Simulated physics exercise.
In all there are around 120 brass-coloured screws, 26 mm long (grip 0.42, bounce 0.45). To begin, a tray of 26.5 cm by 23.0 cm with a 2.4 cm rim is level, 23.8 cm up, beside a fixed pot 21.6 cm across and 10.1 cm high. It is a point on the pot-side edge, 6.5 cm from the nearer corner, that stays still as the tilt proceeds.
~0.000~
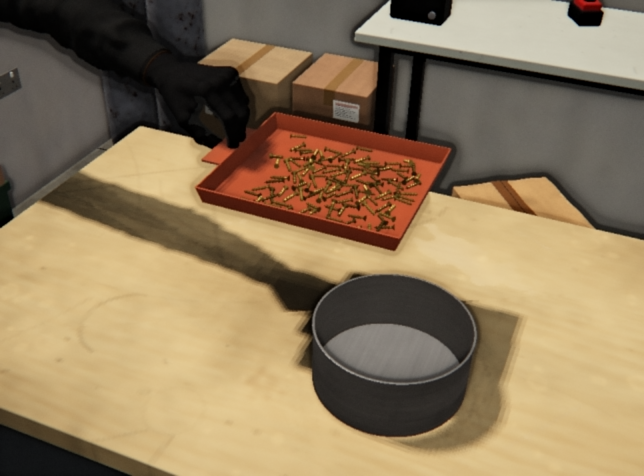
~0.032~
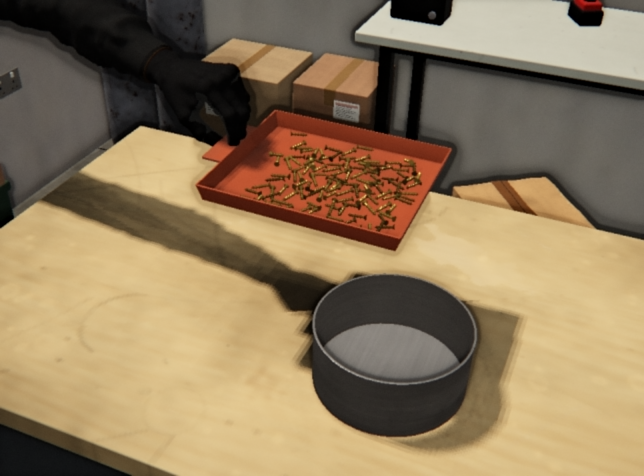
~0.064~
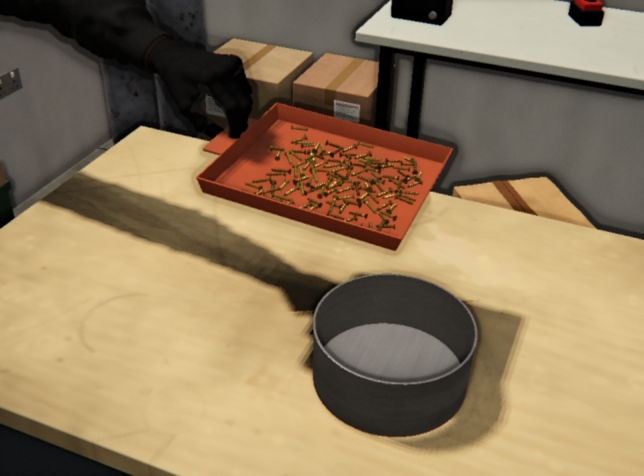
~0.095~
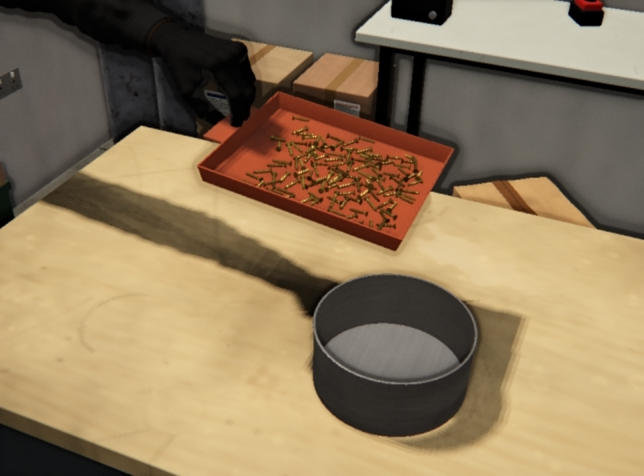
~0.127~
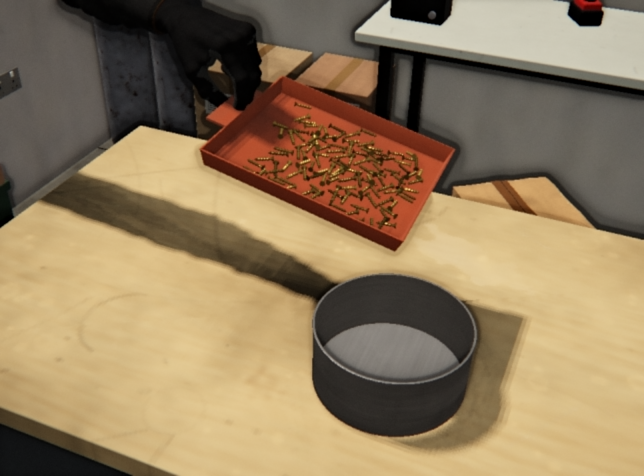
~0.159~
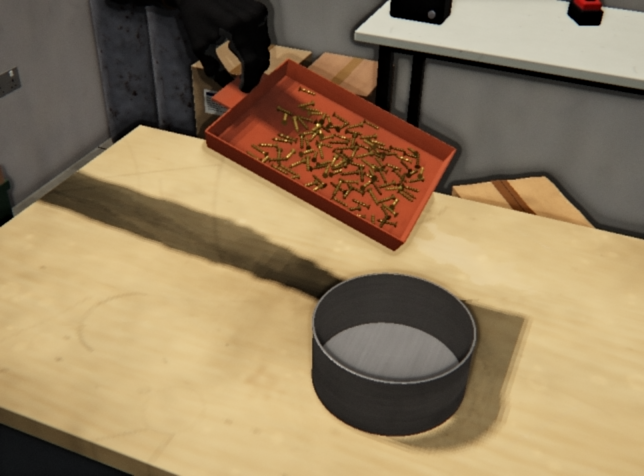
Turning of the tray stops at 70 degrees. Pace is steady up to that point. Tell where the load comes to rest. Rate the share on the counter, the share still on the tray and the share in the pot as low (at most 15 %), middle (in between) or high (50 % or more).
Counter - middle; tray - middle; pot - middle.
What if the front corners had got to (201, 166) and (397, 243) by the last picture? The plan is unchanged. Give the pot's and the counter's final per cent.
Pot: 65, counter: 0.
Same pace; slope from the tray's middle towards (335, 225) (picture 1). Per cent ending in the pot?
Some 60 per cent.
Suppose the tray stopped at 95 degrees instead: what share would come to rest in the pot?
45 per cent.
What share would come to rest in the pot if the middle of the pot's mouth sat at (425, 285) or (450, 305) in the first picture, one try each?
About 25 and 50 per cent.
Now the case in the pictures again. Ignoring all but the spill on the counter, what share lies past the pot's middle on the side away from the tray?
About 100 percent of the spill.
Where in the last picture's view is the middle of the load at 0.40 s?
Close to pixel (410, 172).
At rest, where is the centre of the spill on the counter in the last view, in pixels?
(532, 366), roughly.
After 0.31 s, tilt 48 degrees; the tray holds 100 %, the pot 0 %.
After 0.40 s, tilt 64 degrees; the tray holds 100 %, the pot 0 %.
After 0.63 s, tilt 70 degrees; the tray holds 35 %, the pot 0 %.
In the end, at 2.0 s, counter 40 %, tray 30 %, pot 25 %.
